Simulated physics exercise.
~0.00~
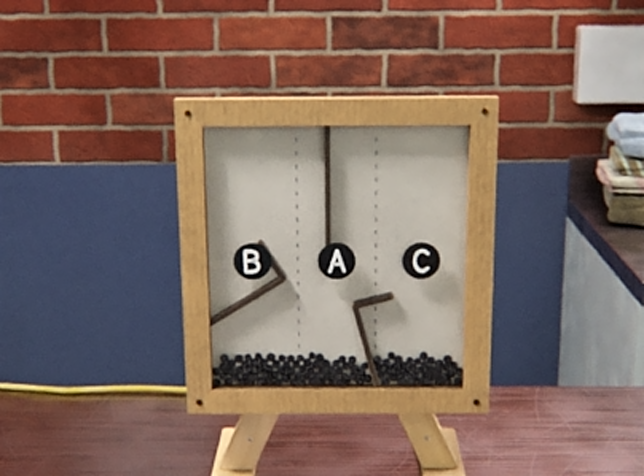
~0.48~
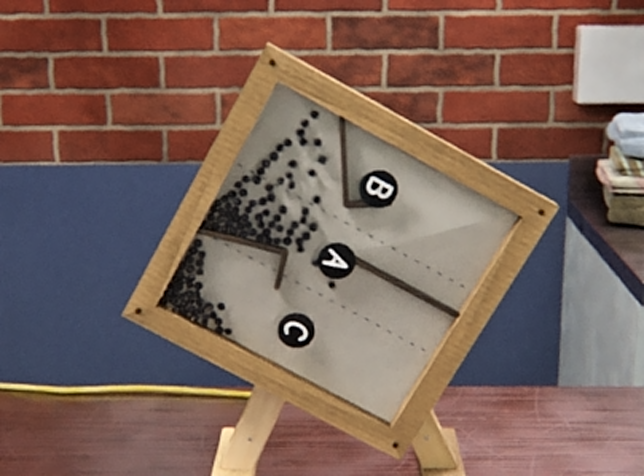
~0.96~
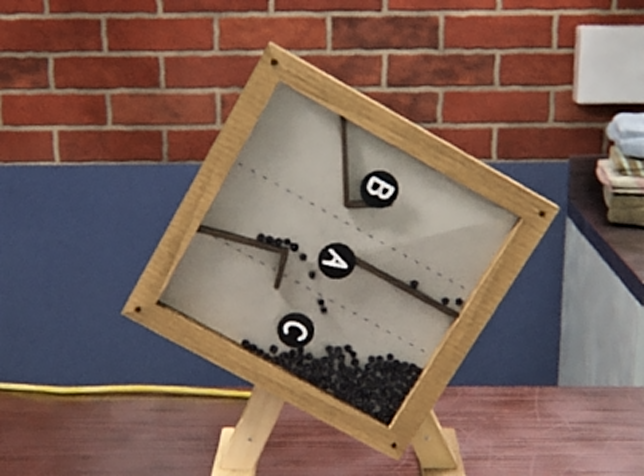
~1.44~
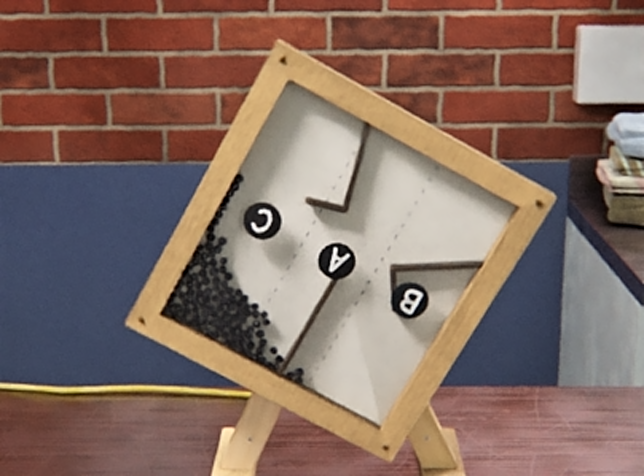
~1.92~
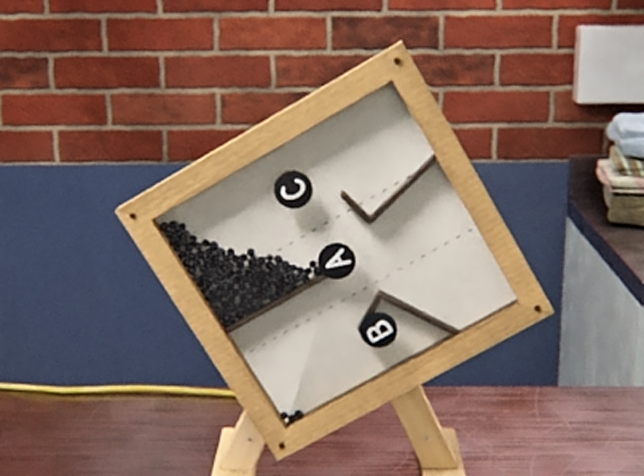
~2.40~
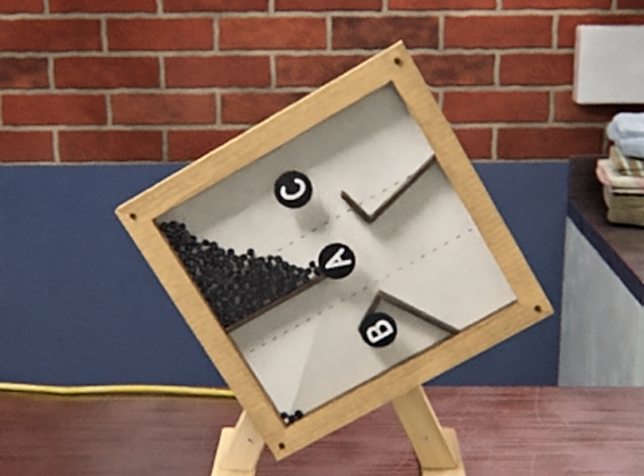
On a wooden table before a brick wall, a square framed case of small black beads turned clockwise, sending them tumbling into a lower corner, then turned further until most lay heaped against the strip by A, with a few in the bottom corner.
